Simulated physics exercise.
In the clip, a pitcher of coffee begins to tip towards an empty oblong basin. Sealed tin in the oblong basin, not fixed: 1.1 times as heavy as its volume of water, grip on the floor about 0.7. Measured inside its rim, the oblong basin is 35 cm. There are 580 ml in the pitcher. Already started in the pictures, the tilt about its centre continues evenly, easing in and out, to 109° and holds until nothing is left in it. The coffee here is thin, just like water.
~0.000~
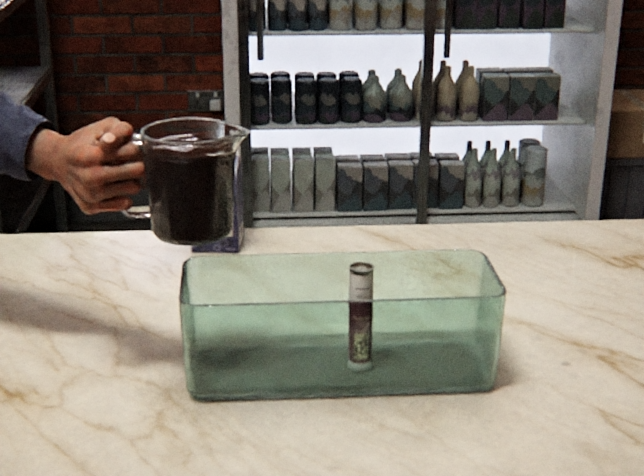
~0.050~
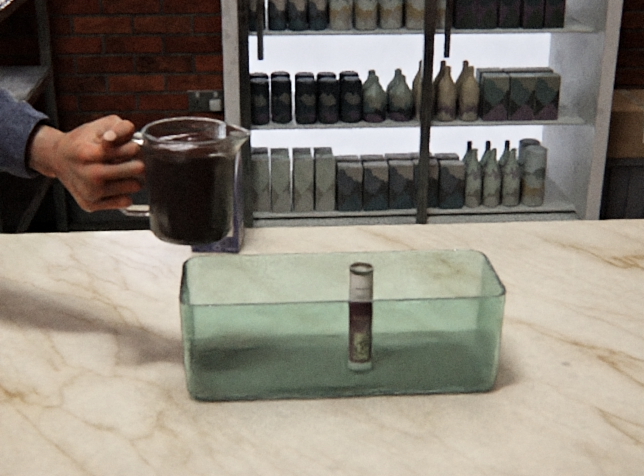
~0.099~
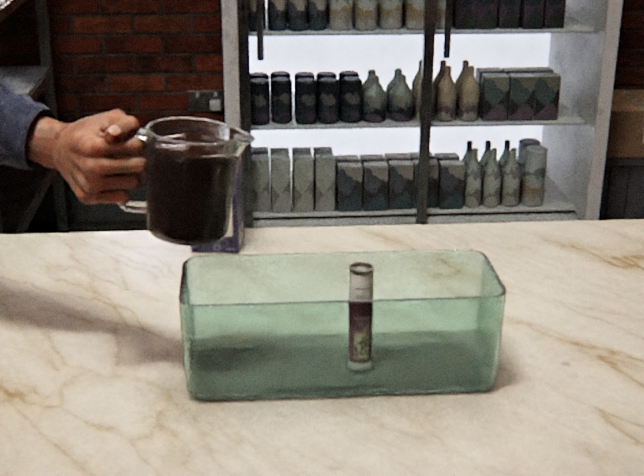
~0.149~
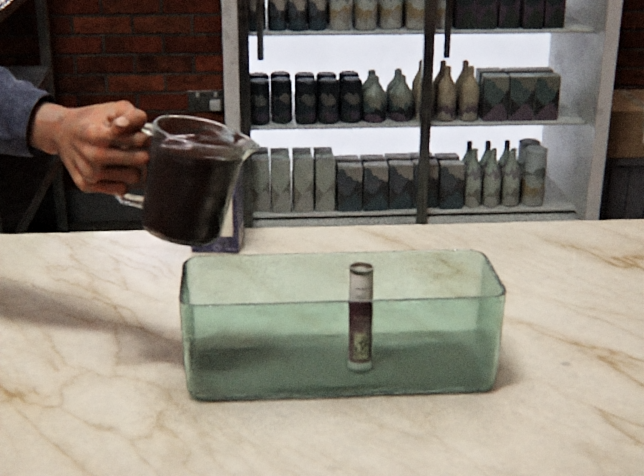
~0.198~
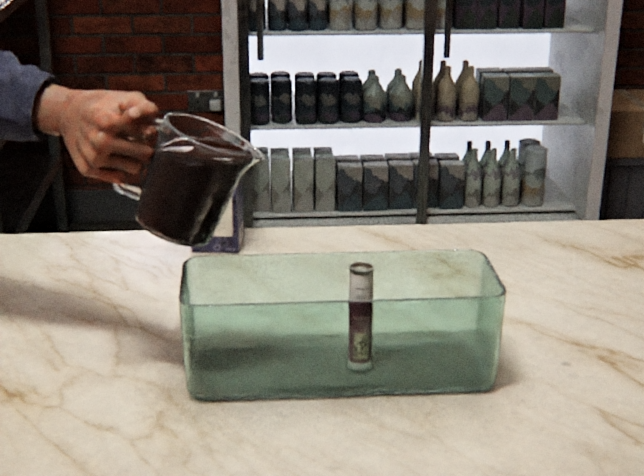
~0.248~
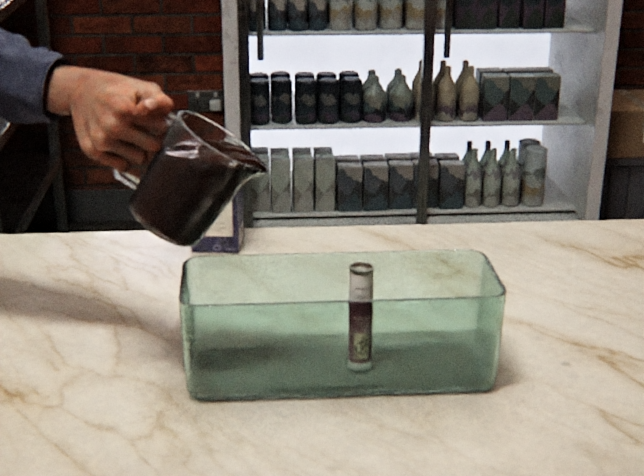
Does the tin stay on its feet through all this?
Yes.
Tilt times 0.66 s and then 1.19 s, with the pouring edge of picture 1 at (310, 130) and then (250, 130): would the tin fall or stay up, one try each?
Trial 1 - tin tips; trial 2 - tin stays standing.
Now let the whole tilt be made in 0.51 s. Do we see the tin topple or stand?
So the tin will hold steady.
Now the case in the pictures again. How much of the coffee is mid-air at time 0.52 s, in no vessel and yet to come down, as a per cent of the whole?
Roughly 22 percent.
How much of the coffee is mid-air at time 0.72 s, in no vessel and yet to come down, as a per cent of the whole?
In-air share: About 10 %.
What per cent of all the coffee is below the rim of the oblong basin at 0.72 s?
80 %, more or less.
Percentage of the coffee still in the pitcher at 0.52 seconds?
Close to 54 percent of the liquid remains at that time.
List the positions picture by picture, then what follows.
It leans 0°; its right rim is at (250, 131); the coffee meets the walls at (147, 145) and (234, 144); the oblong basin's rim runs from (182, 282) to (495, 273); the tin's top is at (361, 272), in the first picture.
It leans 2°; its right rim is at (251, 133); the coffee meets the walls at (147, 145) and (234, 145), in the second picture.
It leans 6°; its right rim is at (255, 137); the coffee meets the walls at (150, 144) and (238, 147), in the third picture.
It leans 13°; its right rim is at (260, 146); the coffee meets the walls at (154, 145) and (243, 149), in the fourth picture.
It leans 22°; its right rim is at (265, 157); the coffee meets the walls at (155, 155) and (253, 152), in the fifth picture.
It leans 34°; its right rim is at (269, 171); the coffee meets the walls at (150, 165) and (266, 162); 1 per cent is over the edge, in the sixth picture.
Then, 0.52 s in, the tilt is 98° and 54 per cent is still to pour; the tin stands where it began.
Then, 0.72 s in, the tilt is 109° and 11 per cent is still to pour; the tin stands where it began.
Then, 0.93 s in, the tilt is 109° and 1 per cent is still to pour; the tin stands where it began.
Then, 1.16 s in, the tilt is 109° and 0 per cent is still to pour; the tin stands where it began.
Finally, the tin stands where it began.
